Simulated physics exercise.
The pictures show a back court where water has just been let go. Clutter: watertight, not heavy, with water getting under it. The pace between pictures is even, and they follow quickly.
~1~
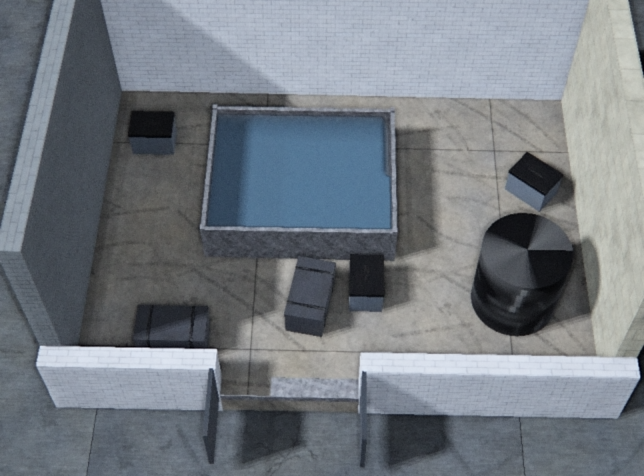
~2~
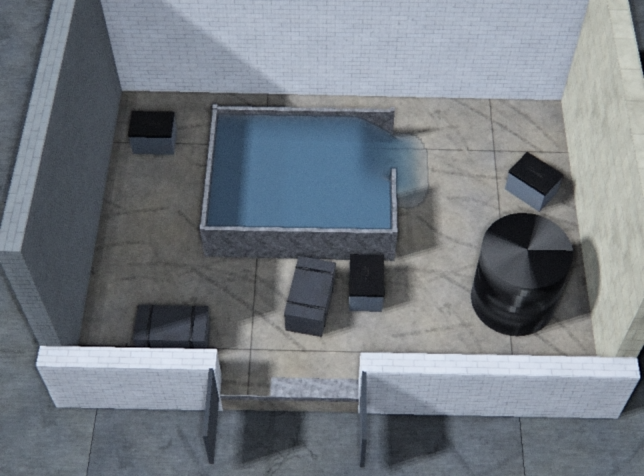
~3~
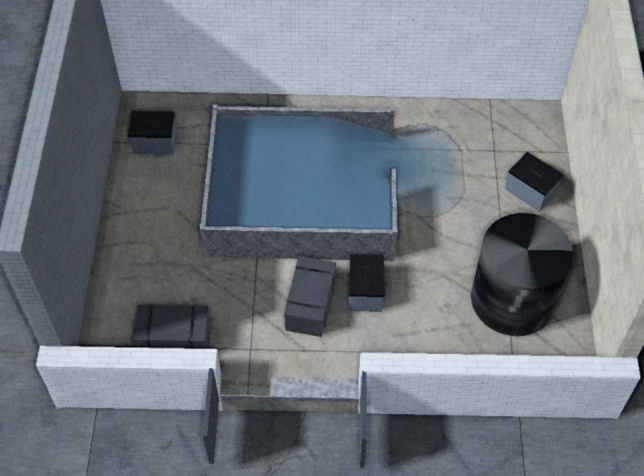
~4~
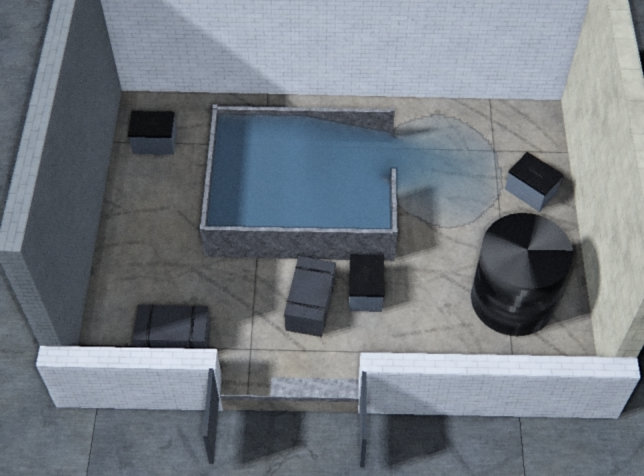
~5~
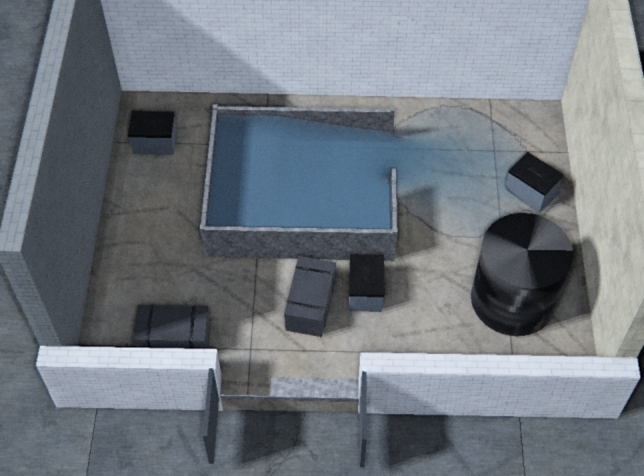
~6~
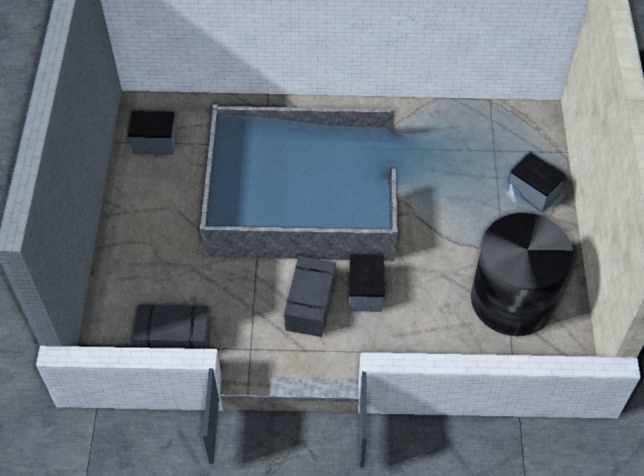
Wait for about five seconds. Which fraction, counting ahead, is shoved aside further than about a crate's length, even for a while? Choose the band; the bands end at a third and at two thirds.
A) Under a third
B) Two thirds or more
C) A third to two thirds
Under a third (A).
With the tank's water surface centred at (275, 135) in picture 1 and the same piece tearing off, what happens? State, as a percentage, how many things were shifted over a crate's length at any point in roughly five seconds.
Roughly 20 %.
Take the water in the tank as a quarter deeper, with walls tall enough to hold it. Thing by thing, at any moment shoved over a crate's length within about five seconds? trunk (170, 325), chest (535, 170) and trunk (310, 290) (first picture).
The first stopped before it, the second reached the mark, the third stopped before it.
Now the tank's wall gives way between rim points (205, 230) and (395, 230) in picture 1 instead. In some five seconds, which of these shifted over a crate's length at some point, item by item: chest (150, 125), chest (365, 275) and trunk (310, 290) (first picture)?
Object by object: Short of it, covered the distance, covered the distance.
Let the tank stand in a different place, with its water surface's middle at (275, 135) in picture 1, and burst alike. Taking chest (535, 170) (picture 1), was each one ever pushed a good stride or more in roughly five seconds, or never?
As for that object: Went the full length.
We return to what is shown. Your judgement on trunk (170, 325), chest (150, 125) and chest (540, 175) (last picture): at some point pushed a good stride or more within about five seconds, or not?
Per the list: First remained close, second remained close, third traveled a good way.
A moment on, 0 of 5 are well off their spots; 0 afloat.
Next, 0 of 5 are well off their spots; 1 afloat.
Later, 1 of 5 are well off their spots; 0 afloat.
In the end, 1 of 5 are well off their spots, and 1 have been at some point; 1 afloat.
